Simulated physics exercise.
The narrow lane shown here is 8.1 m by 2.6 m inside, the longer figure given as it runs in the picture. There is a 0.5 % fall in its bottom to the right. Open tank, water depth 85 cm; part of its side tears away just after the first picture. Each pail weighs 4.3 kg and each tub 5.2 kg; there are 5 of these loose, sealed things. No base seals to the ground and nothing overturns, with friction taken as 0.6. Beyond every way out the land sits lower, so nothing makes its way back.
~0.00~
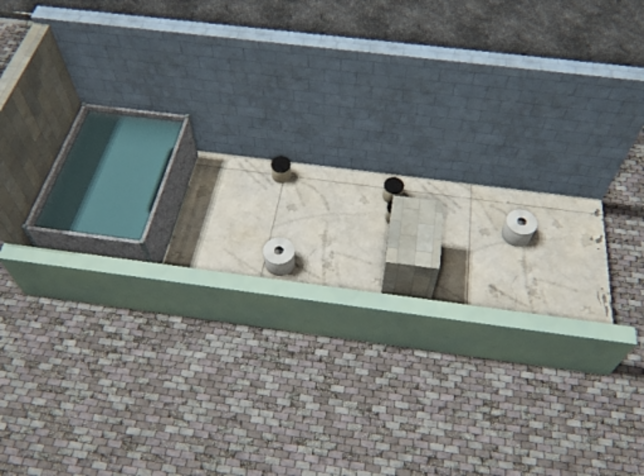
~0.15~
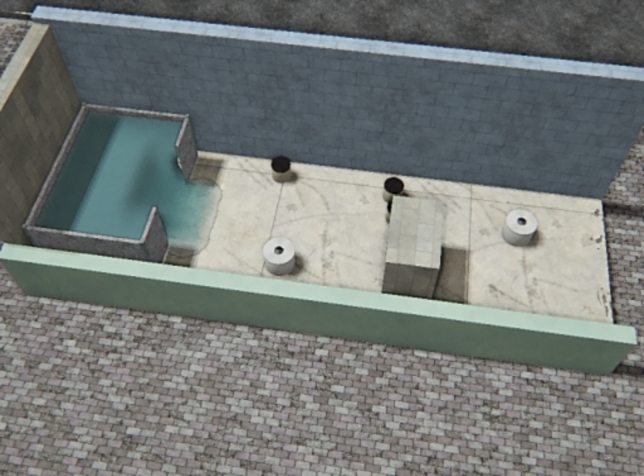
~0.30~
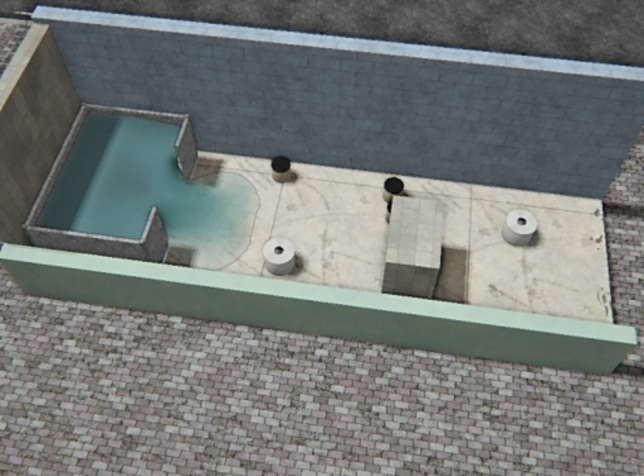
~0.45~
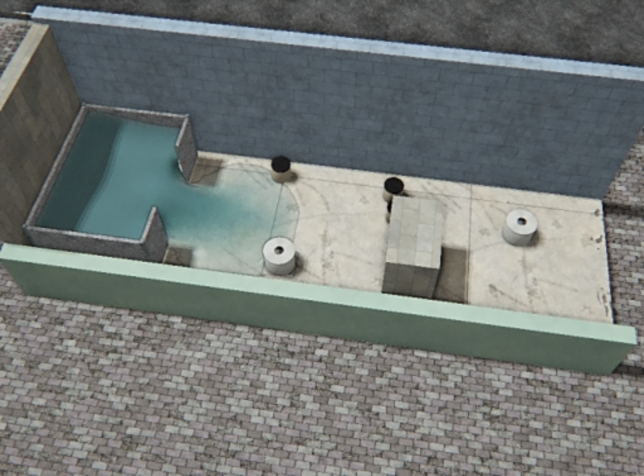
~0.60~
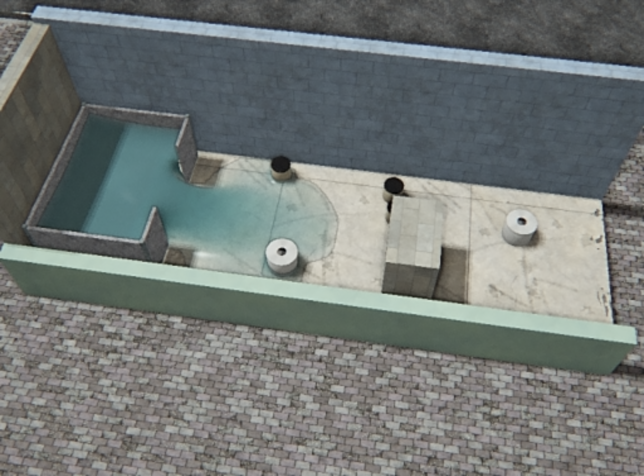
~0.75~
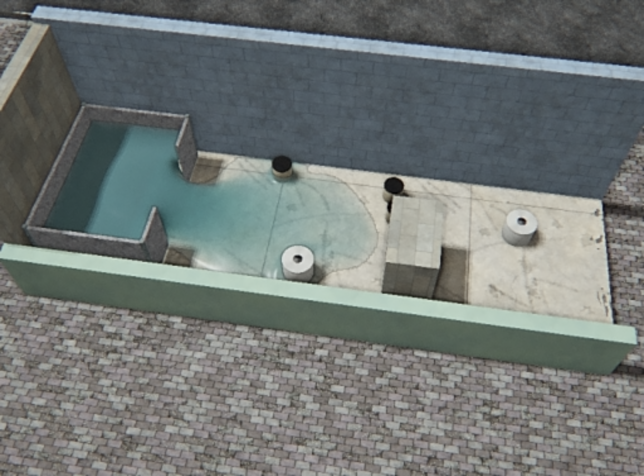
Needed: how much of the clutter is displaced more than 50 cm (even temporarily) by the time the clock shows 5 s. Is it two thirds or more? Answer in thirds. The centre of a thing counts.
Yes, two thirds or more.
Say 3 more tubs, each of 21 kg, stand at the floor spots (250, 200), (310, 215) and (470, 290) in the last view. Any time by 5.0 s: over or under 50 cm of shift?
Listed order: Above the mark, above the mark and below the mark.
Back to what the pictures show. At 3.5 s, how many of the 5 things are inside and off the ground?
It comes to 1 of them.
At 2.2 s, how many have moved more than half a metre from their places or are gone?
The number by then is 5.
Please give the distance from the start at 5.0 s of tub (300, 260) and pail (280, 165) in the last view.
The first is 250 cm off, the second is gone out.
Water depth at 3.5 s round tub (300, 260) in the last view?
Depth: Near 22 cm.
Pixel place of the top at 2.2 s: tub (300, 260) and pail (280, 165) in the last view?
Somewhere around (367, 275) and (514, 196).
After 1.1 s 2 of 5 are over 50 cm from their spots; 2 afloat.
After 2.2 s 5 of 5 are over 50 cm from their spots; 3 afloat.
After 3.5 s 5 of 5 are over 50 cm from their spots; 1 afloat.
After 5.0 s 5 of 5 are over 50 cm from their spots, and 5 have been at some point; 1 afloat.
